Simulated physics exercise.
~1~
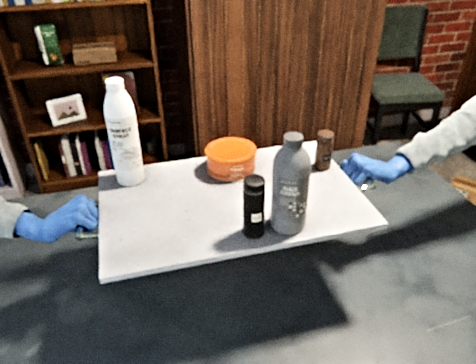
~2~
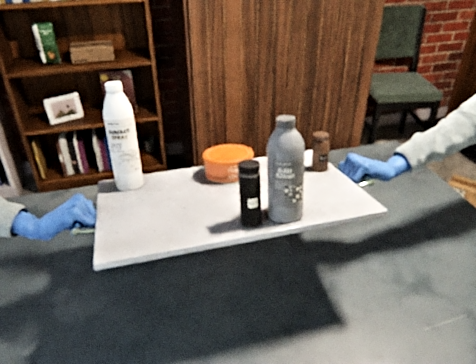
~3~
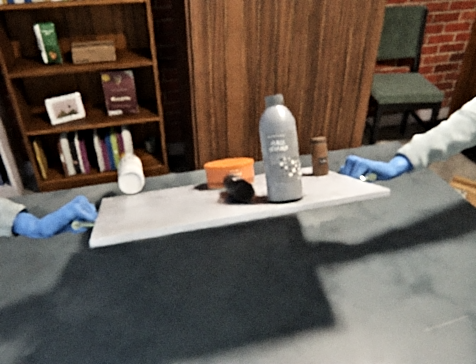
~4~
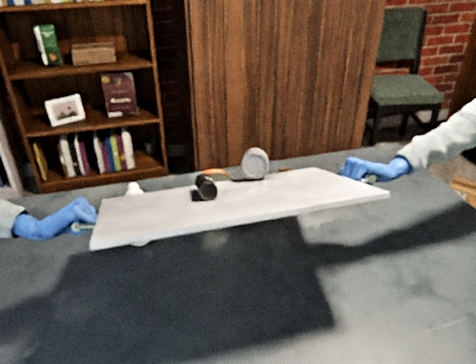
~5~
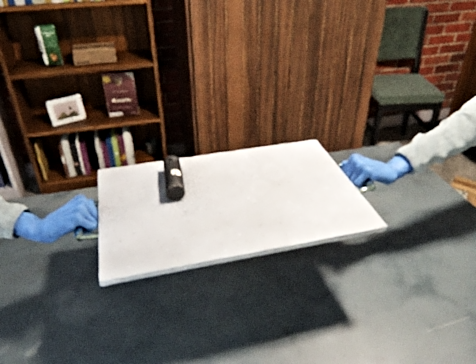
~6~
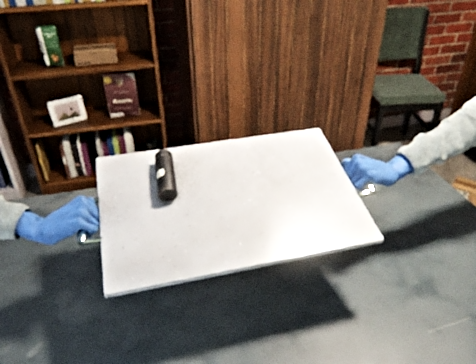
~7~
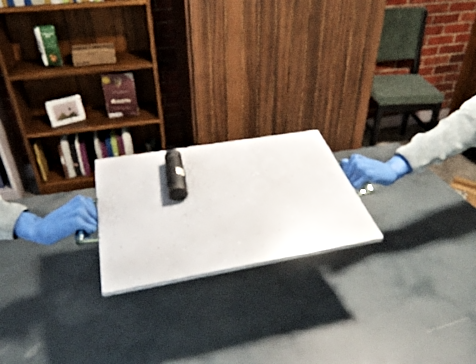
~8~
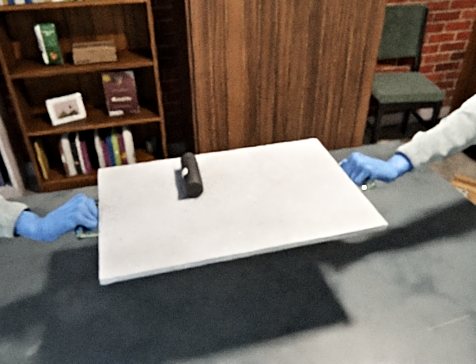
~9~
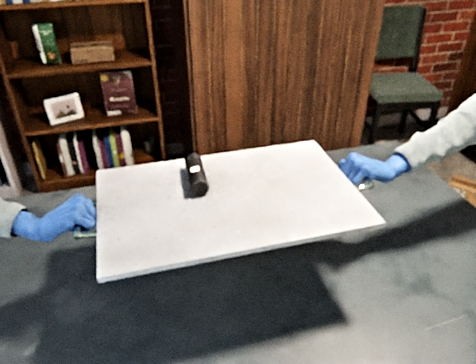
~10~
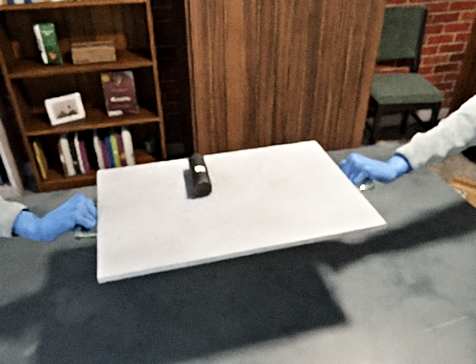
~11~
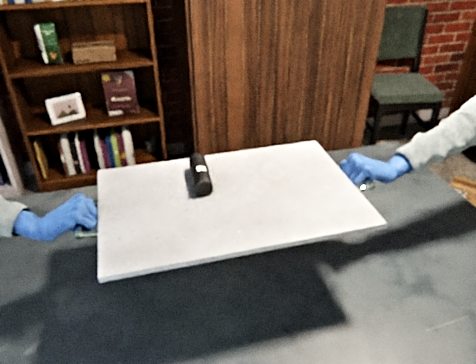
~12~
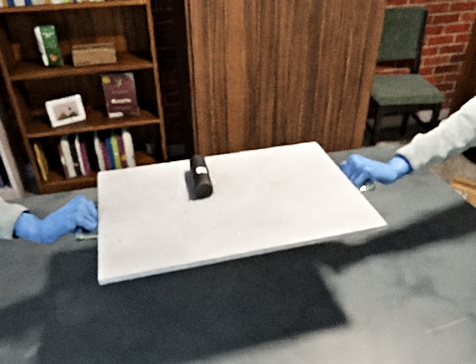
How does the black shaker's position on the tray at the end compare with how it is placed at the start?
At the start the black shaker stands upright near the front of the tray. By the end it is lying on its side, farther back and to the left.
In a room with a bookshelf, a wooden panel and a green chair behind a dark table, seen from the front and slightly above, two blue-gloved hands hold a flat white tray by its sides. On it stand a white bottle at left, an orange tub in the middle, a grey bottle and black shaker in front, and a small brown shaker at right. The far edge dips, and the bottles and black shaker topple. The white bottle goes off, then the others follow, leaving only the black shaker. The near edge dips before the tray levels, and the shaker rolls slightly left, then right, and rests on its side.
